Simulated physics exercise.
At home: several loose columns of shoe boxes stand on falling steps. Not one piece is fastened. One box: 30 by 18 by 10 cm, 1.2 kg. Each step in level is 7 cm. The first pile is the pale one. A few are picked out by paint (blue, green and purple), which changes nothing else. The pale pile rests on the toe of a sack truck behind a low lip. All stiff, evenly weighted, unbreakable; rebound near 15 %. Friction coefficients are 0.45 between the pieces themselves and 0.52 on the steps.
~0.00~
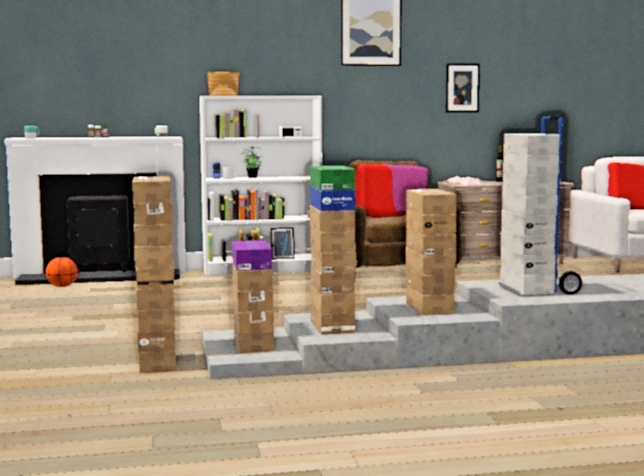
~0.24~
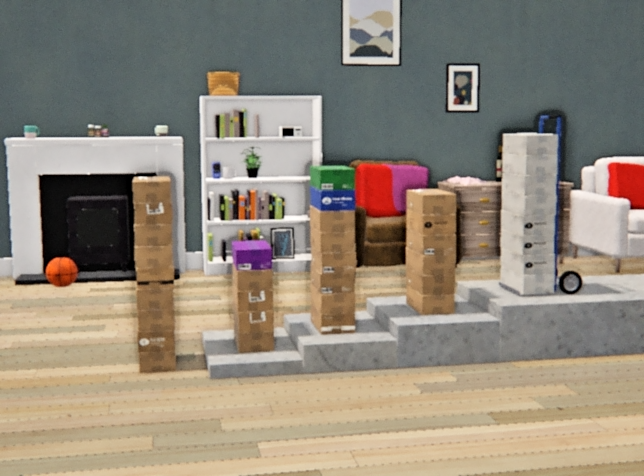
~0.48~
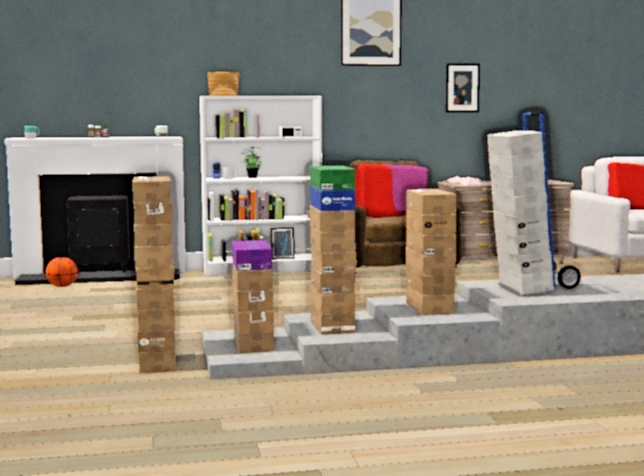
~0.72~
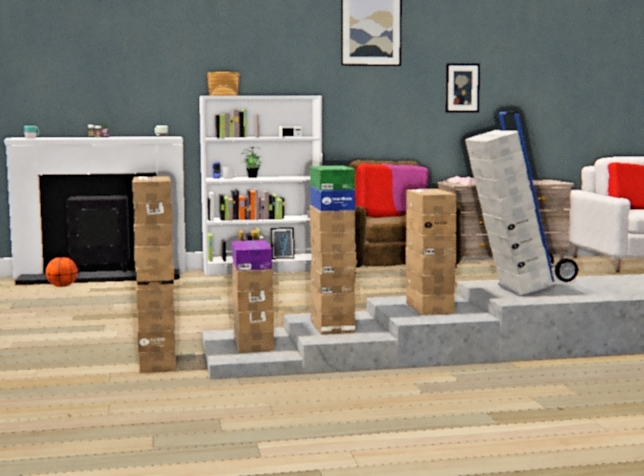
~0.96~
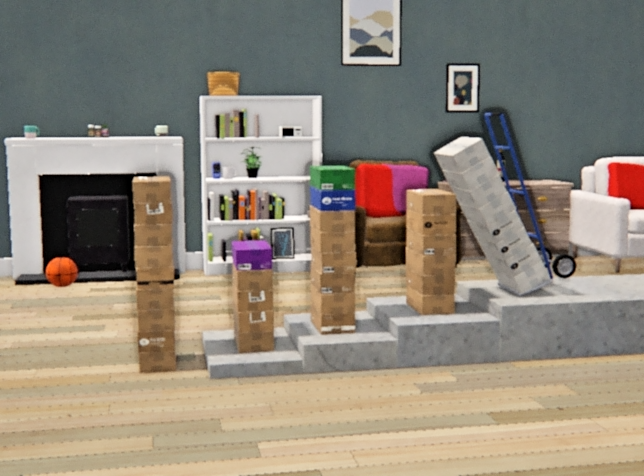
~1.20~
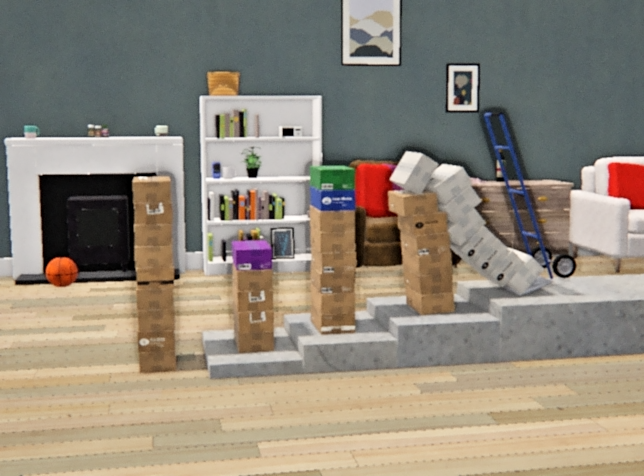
A blue hand truck at the right tilts forward to the left, leaning the tall pale stack of boxes over the edge of its step. The pale stack tips further, parting from the truck, then bends and breaks apart against the neighbouring brown stack, whose upper boxes shift slightly.
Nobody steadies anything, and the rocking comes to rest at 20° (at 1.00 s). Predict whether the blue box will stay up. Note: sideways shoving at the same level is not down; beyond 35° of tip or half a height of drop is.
It won't.
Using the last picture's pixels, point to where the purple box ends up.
It ends up centred close to (121, 339).
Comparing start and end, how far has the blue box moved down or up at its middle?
Net change: Some 72 cm lower.
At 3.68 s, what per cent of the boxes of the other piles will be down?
95 %.
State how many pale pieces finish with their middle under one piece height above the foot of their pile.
The number is 5.
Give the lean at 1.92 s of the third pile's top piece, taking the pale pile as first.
20° from upright.
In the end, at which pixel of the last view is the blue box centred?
In the final picture it sits close to (186, 350).
After 1.44 s, 8 of the pale pile down; none of the 28 other boxes down, 6 disturbed; blue box unmoved.
After 1.92 s, 7 of the pale pile down; 5 of the 28 other boxes down; blue box 21° from how it stood, 36 mm lower; green box 21° from how it stood, 42 mm lower.
After 2.96 s, 7 of the pale pile down; 17 of the 28 other boxes down; blue box on its side; purple box 31° from how it stood, 7 cm lower.
After 3.68 s, 7 of the pale pile down; 26 of the 28 other boxes down; blue box on its side; green box 47° from how it stood, 62 cm lower.
In the end (4.6 s), 7 of the pale pile down; 26 of the 28 other boxes down; blue box on its side; green box 51° from how it stood, 69 cm lower; purple box 48° from how it stood, 40 cm lower. From the last view, middles, blue box near (186, 350), green box near (96, 322).
